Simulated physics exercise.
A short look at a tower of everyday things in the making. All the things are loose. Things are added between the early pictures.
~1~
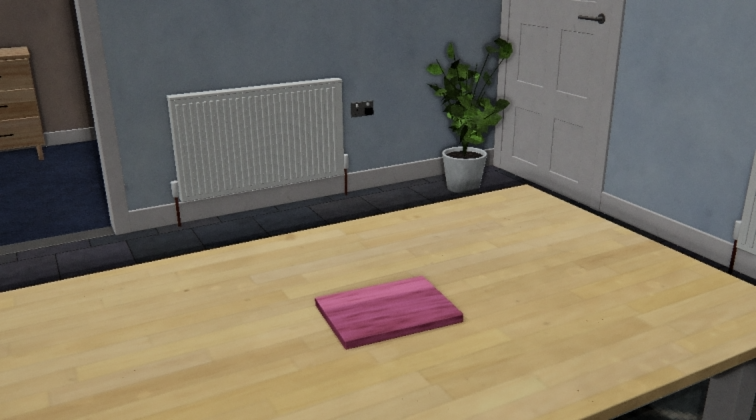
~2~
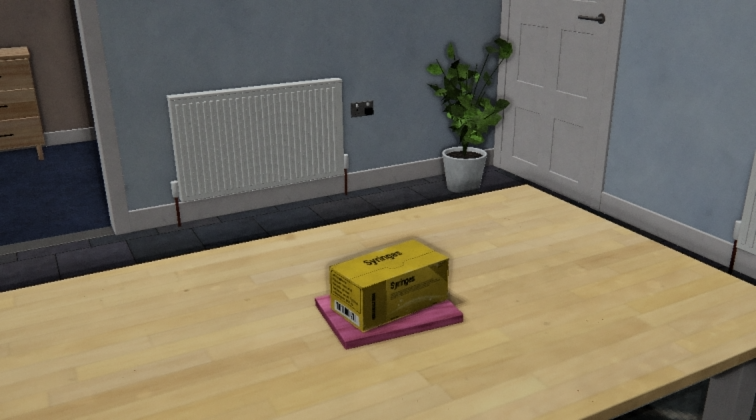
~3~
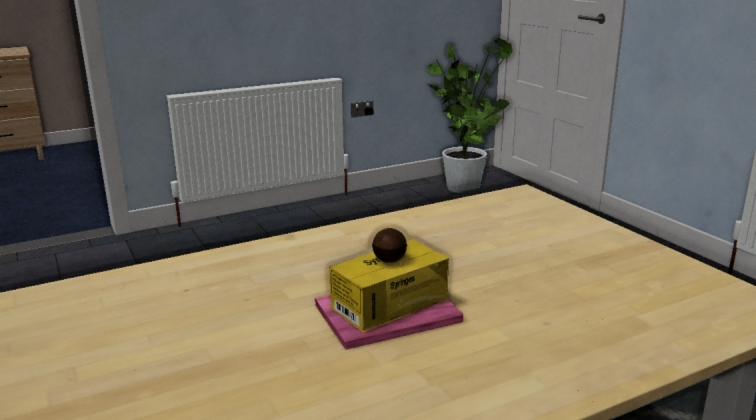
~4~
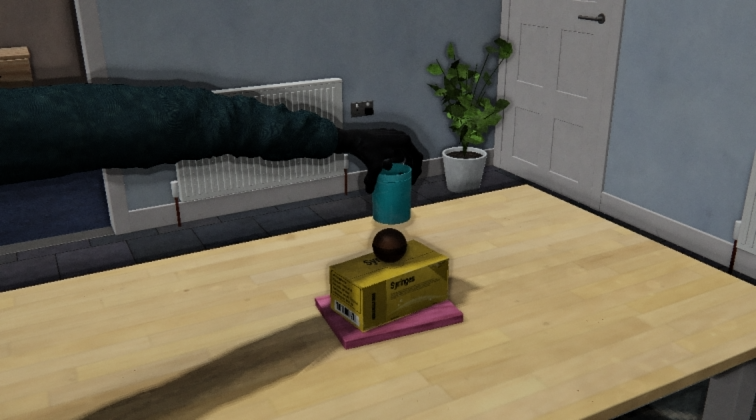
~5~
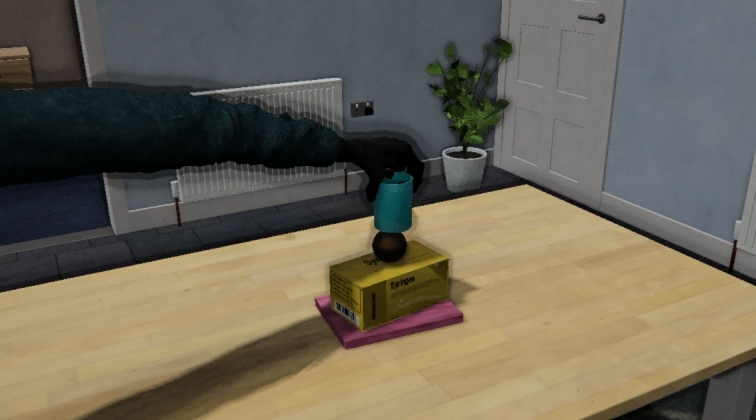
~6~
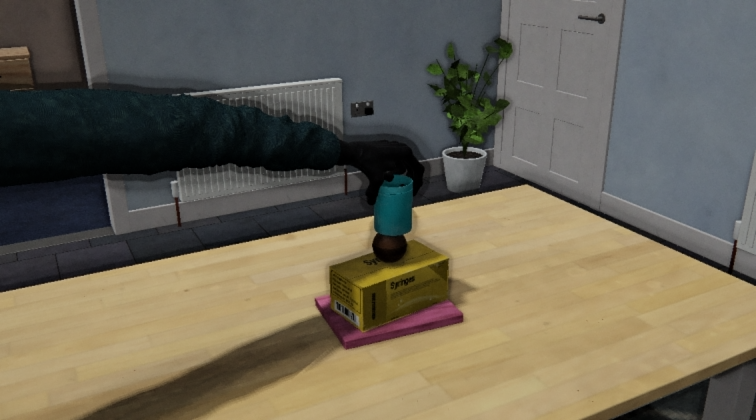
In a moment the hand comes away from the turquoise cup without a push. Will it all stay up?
Here the pile comes apart.
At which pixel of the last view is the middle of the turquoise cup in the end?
Around (510, 268).
Then, 0.40 s on from there, turquoise cup now fallen.
Then, 0.60 s on from there, things are still on the move.
Then, 0.70 s on from there, as before.
In the end, fallen, turquoise cup; the other 3 unmoved. At the end, from the last picture's camera, turquoise cup near (510, 268). The pile gives way.
